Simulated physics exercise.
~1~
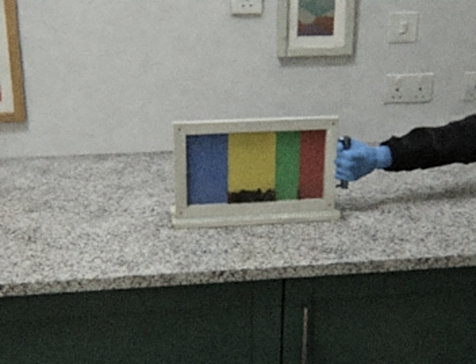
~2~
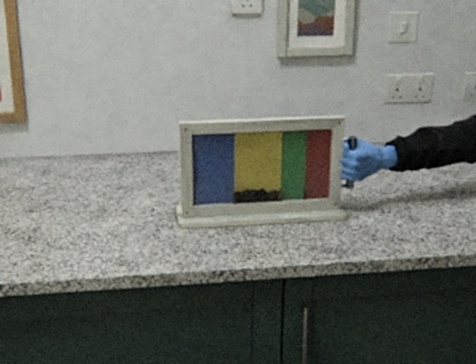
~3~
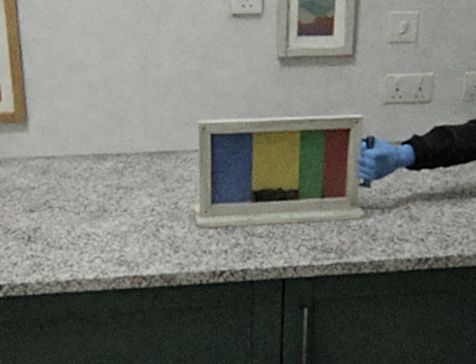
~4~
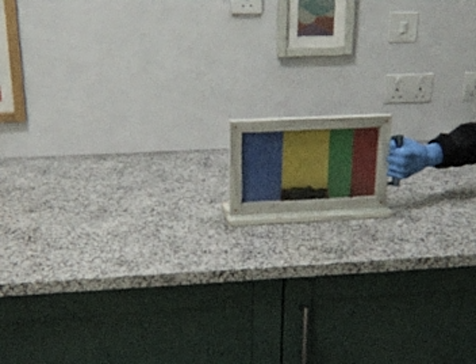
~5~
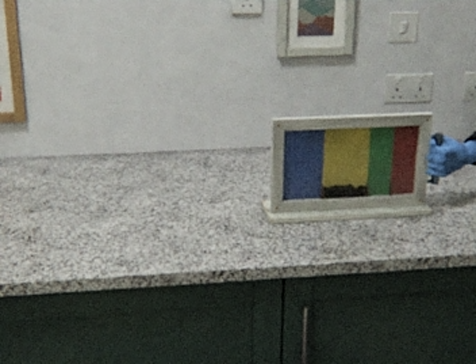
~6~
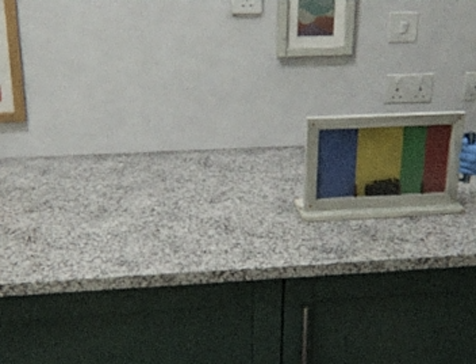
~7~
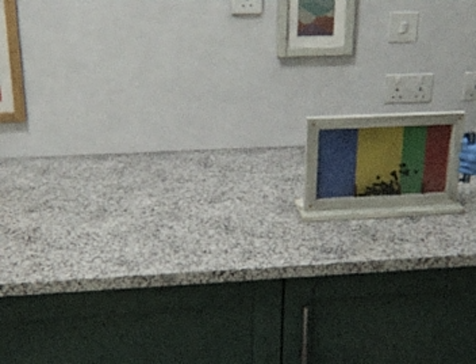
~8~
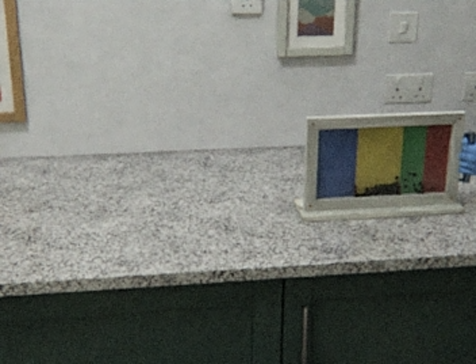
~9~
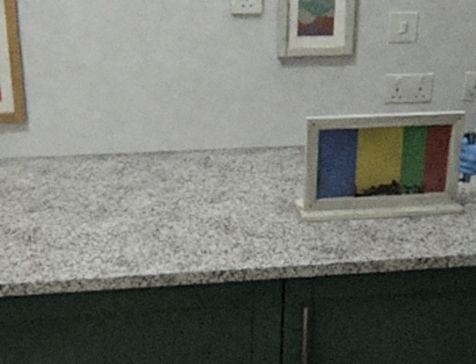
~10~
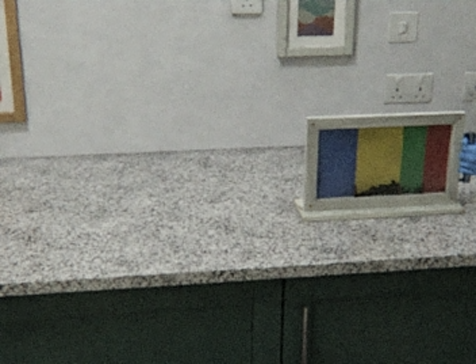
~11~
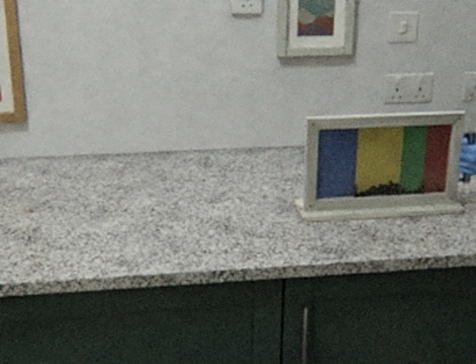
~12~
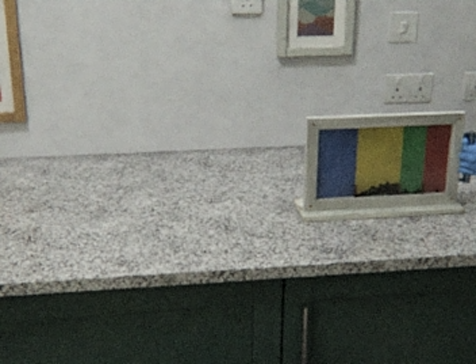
A framed striped tray is slid right by a gloved hand and stops, its dark beads scattering and settling mostly on yellow.
